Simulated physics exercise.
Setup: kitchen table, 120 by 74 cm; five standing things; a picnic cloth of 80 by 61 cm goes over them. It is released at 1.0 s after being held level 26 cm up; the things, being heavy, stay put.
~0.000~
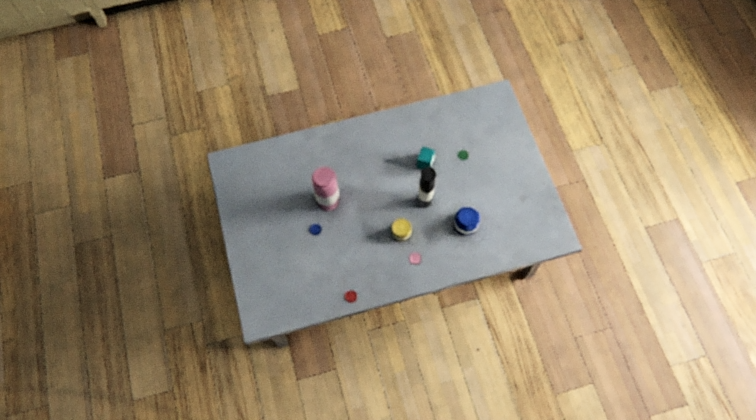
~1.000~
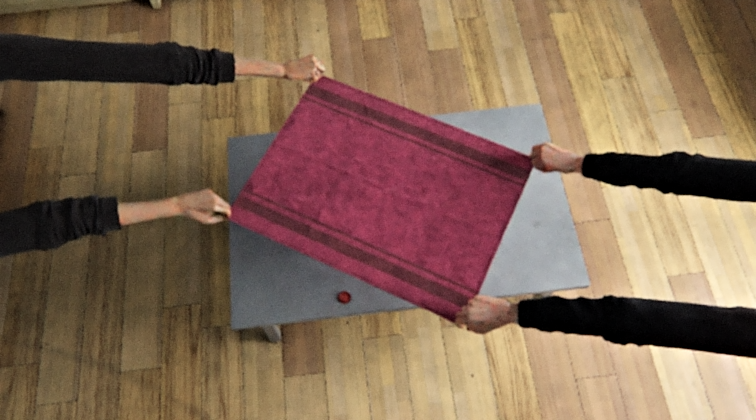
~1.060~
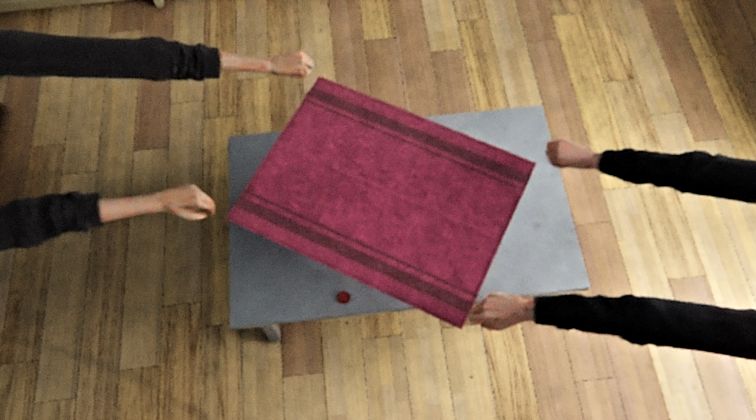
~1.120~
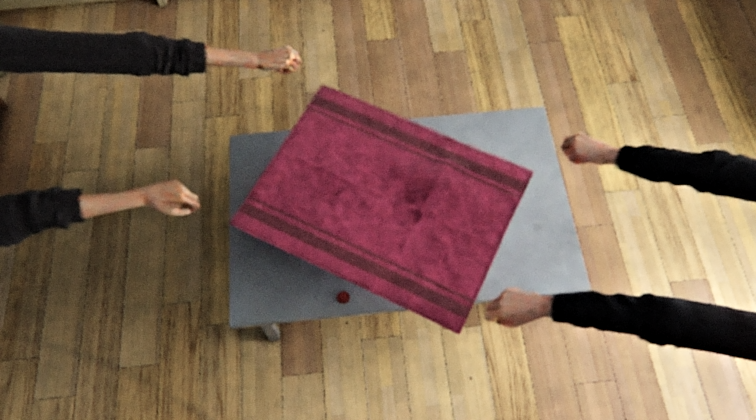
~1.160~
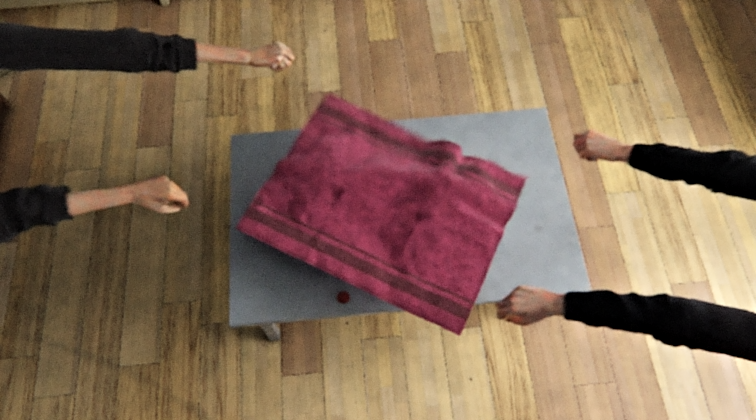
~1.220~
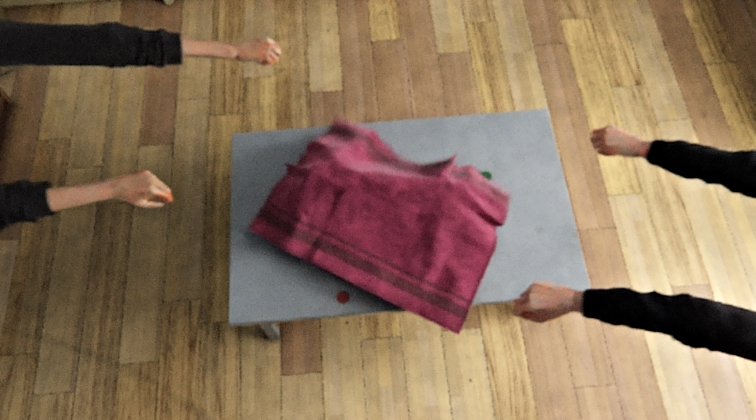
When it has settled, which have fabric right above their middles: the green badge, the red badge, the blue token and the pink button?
In order: The green badge still shows; the red badge stays uncovered; the blue token gets covered; the pink button vanishes under it.
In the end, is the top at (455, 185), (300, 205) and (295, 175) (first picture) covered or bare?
Result, same order: Visible, overlaid, visible.
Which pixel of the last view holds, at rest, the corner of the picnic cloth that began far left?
Roughly (349, 144).
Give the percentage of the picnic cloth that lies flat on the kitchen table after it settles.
In the end, around 20 per cent of it lies on the top.
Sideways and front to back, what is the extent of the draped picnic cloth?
82 cm by 70 cm, more or less.
After 1.4 s, 15 % of it is down, spanning 81 by 70 cm, above blue token, pink button.
After 1.6 s, 20 % of it is down, spanning 83 by 67 cm, above blue token, pink button.
After 1.7 s, 20 % of it is down, spanning 82 by 70 cm, above blue token, pink button.
After 1.9 s, 20 % of it is down, spanning 82 by 70 cm, above blue token, pink button.
After 2.7 s, 20 % of it is down, spanning 82 by 69 cm, above blue token, pink button.
